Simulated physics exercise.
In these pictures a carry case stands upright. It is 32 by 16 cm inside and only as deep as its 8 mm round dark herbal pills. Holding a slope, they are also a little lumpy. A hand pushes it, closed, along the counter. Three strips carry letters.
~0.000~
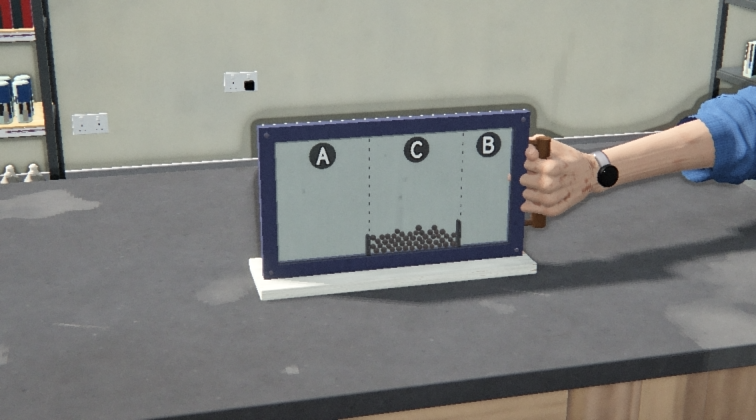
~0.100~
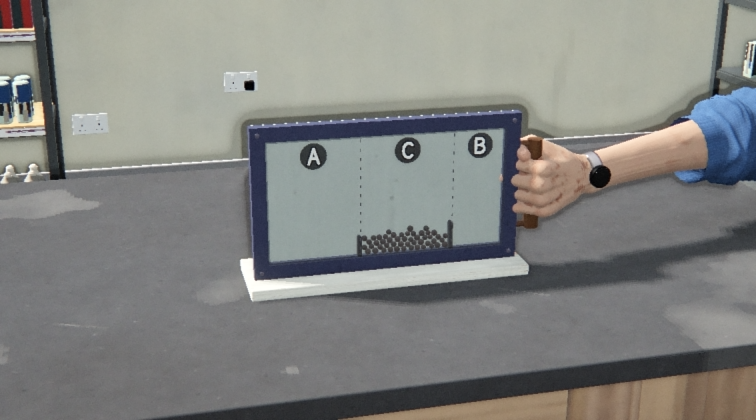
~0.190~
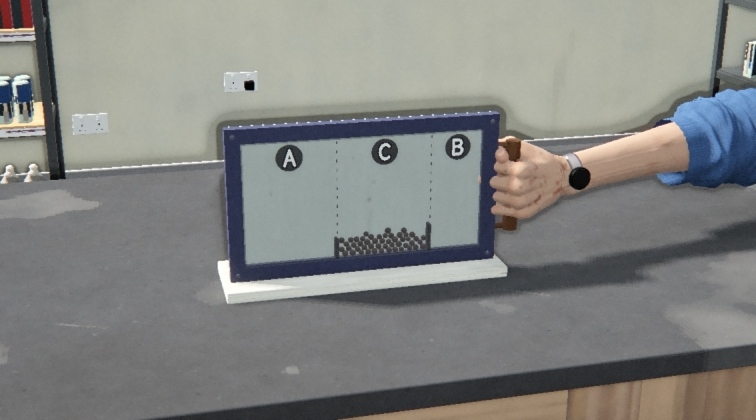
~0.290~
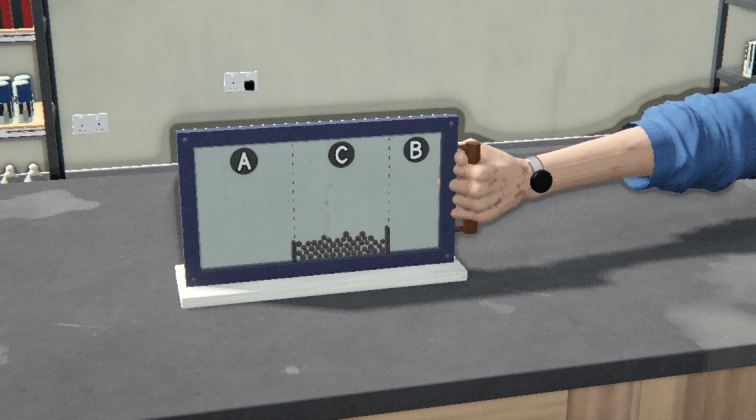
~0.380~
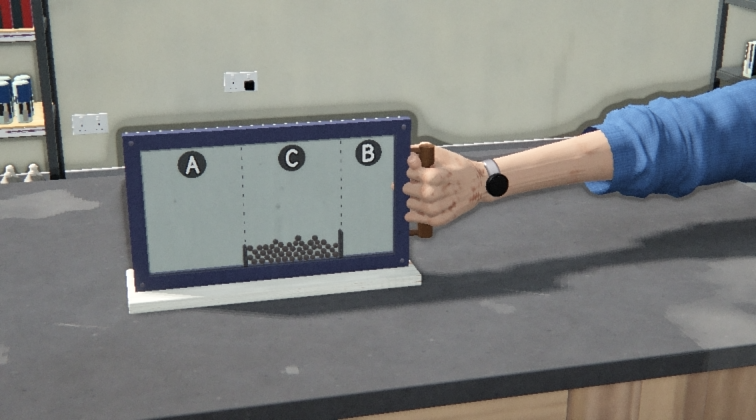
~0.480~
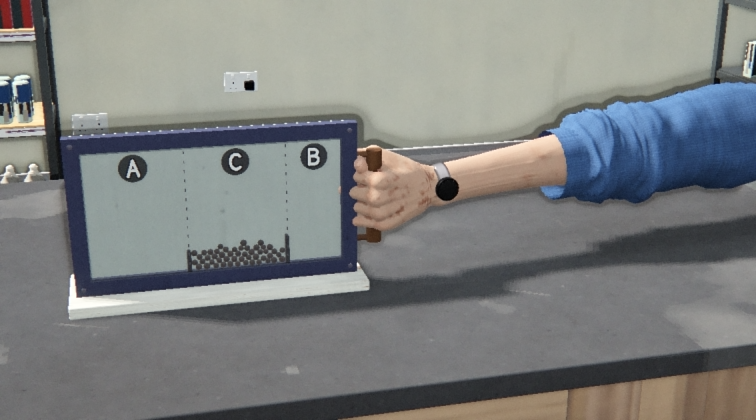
A hand with a dark-faced watch, its arm in a blue sleeve, grips a brown handle and pushes a thin, upright, blue-framed clear case on a white base leftward along a dark grey counter, slowly, then faster. Small dark round pieces lie in a low, lumpy heap beneath C, between A and B, keeping their arrangement. The steady view looks slightly down on the counter before a pale wall with sockets and shelving.
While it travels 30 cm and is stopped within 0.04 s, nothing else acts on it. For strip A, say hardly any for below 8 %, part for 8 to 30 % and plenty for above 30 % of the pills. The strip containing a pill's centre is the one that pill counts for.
Reading for strip A: Almost none.
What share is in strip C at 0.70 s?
Share: Close to 100 percent.
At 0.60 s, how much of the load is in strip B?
Share: Near 0 per cent.
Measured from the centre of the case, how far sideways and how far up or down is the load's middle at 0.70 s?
Right: About 2 cm; below: About 7 cm.
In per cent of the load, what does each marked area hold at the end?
Strip A: 0; strip B: 0; strip C: 100.
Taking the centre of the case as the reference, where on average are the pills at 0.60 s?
2 cm right, 7 cm below.
After 0.60 s, it is 30 cm to the left; the pills' middle is 2 cm right of and 7 cm below the centre; C 100 %.
After 0.70 s, it is 30 cm to the left; the pills' middle is 2 cm right of and 7 cm below the centre; C 100 %.
After 0.85 s, it is 30 cm to the left; the pills' middle is 2 cm right of and 7 cm below the centre; C 100 %.
Settled by 1.1 s, it is 30 cm to the left; A 0 %, B 0 %, C 100 %.
